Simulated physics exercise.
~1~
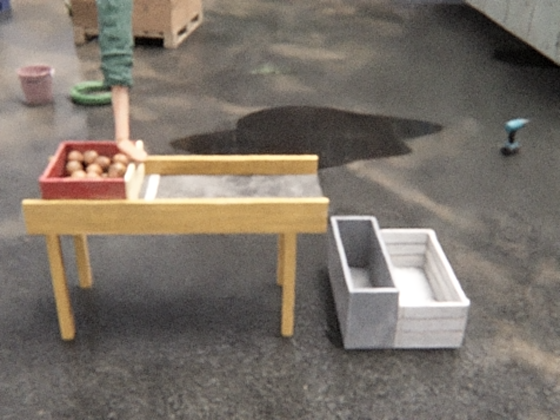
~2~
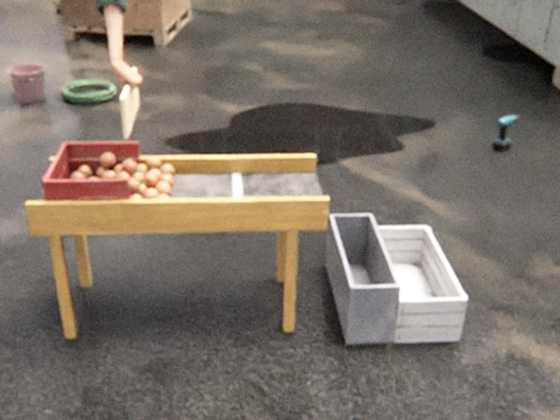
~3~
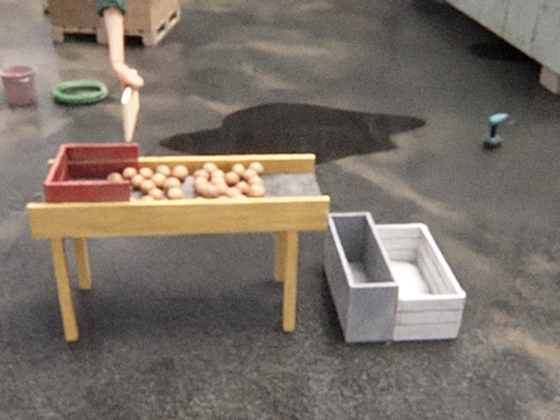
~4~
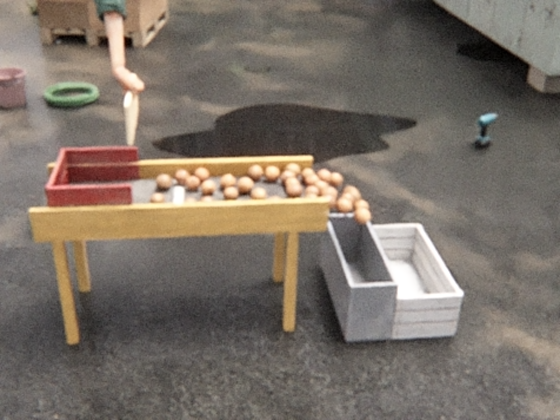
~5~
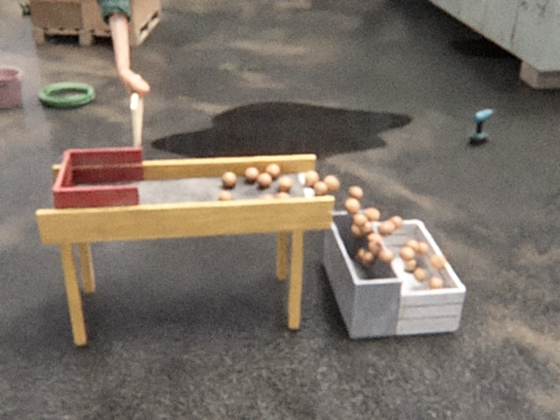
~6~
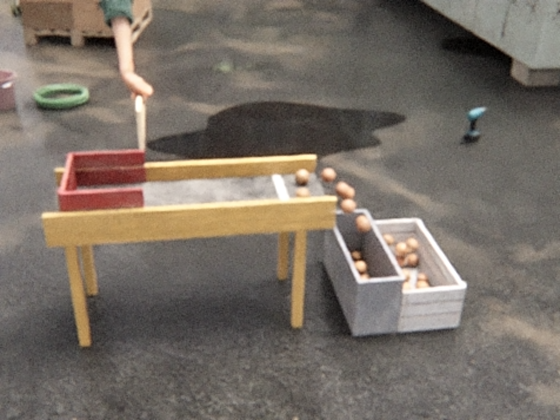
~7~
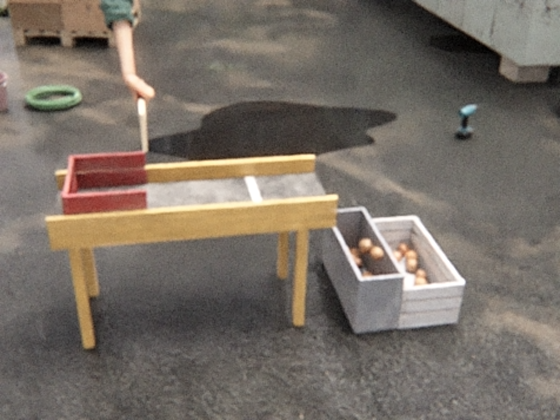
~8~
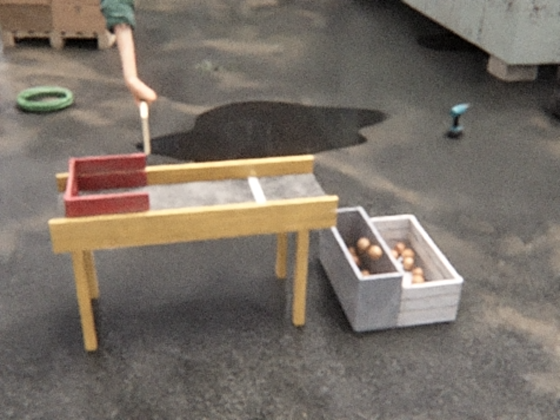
On a dark, paved yard with a wide damp patch, a yellow-sided belt table stands with a red pen full of small round onions at its left end. A hand lifts the pale gate beside the pen, and the onions spread out onto the grey belt. They ride to the right in a loose stream while the hand keeps holding the gate up. Reaching the far end, they tumble off, some dropping into the grey box and others into the white tote beyond it. Finally the belt is empty and the onions lie still, split between both containers.
